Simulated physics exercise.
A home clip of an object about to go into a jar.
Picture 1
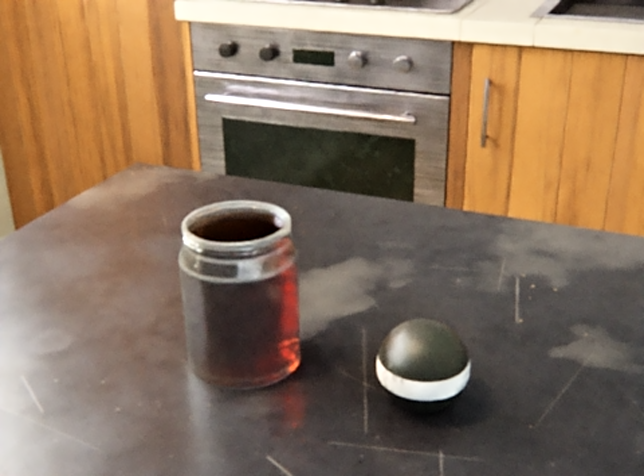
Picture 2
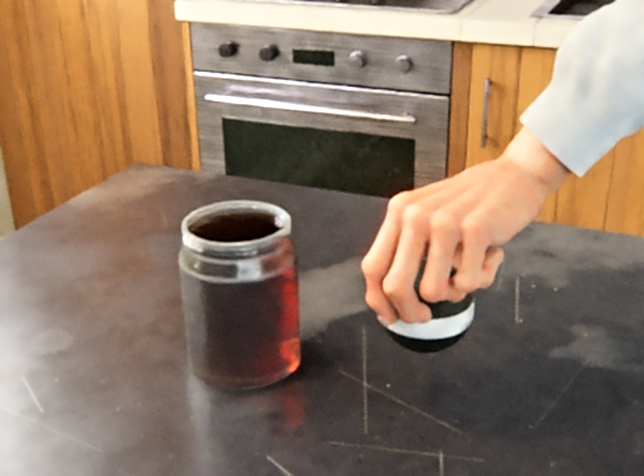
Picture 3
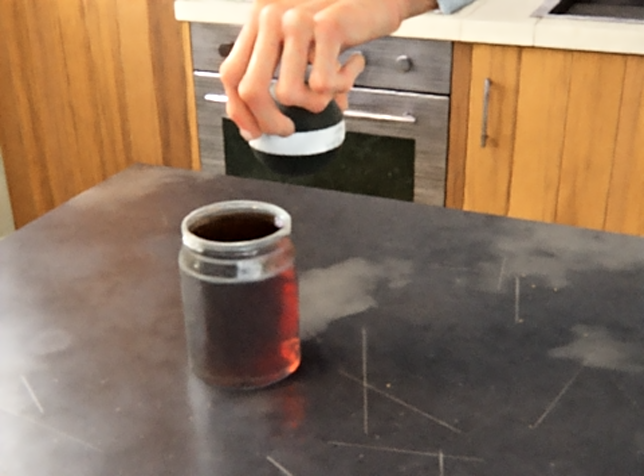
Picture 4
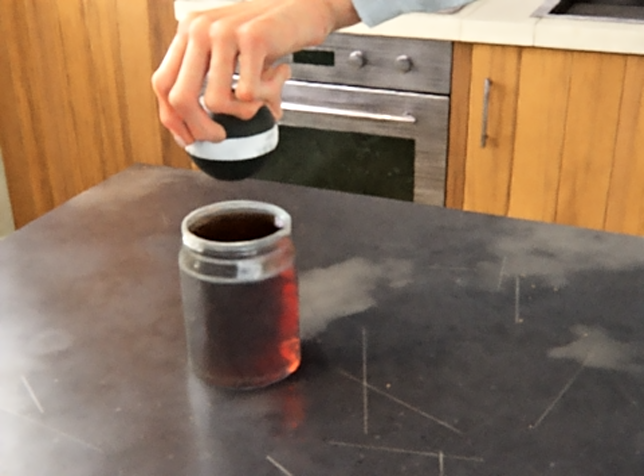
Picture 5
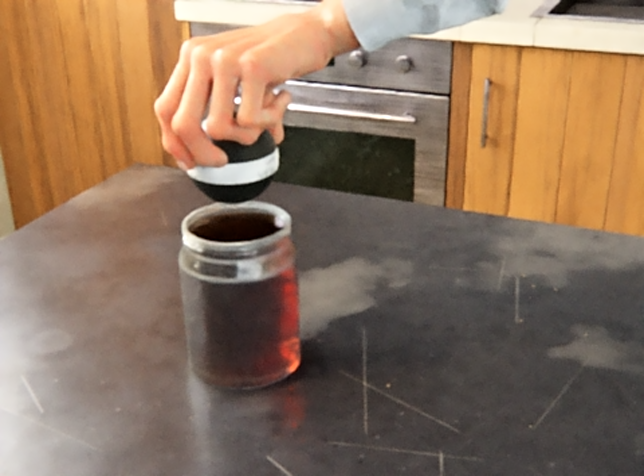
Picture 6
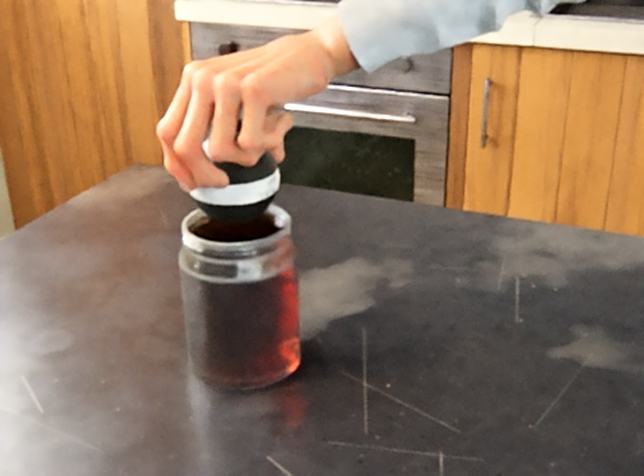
At the start, a dark ball with a white band rests on a black tabletop, right of an open glass jar nearly full of dark reddish liquid. A hand picks up the ball, carries it left above the jar, then lowers it to just over the liquid's surface.
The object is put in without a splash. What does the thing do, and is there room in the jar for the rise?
It bobs on top, and the jar loses some over the rim.
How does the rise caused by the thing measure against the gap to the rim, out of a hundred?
Near 200 in a hundred.
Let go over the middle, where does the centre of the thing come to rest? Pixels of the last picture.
Close to (236, 216).
Next, the tennis ball enters the iced tea; the jar is full to the brim.
After that, the tennis ball comes up again; the jar is full to the brim; it has run over.
Finally, the tennis ball rides on the surface; the jar is full to the brim; it has run over.
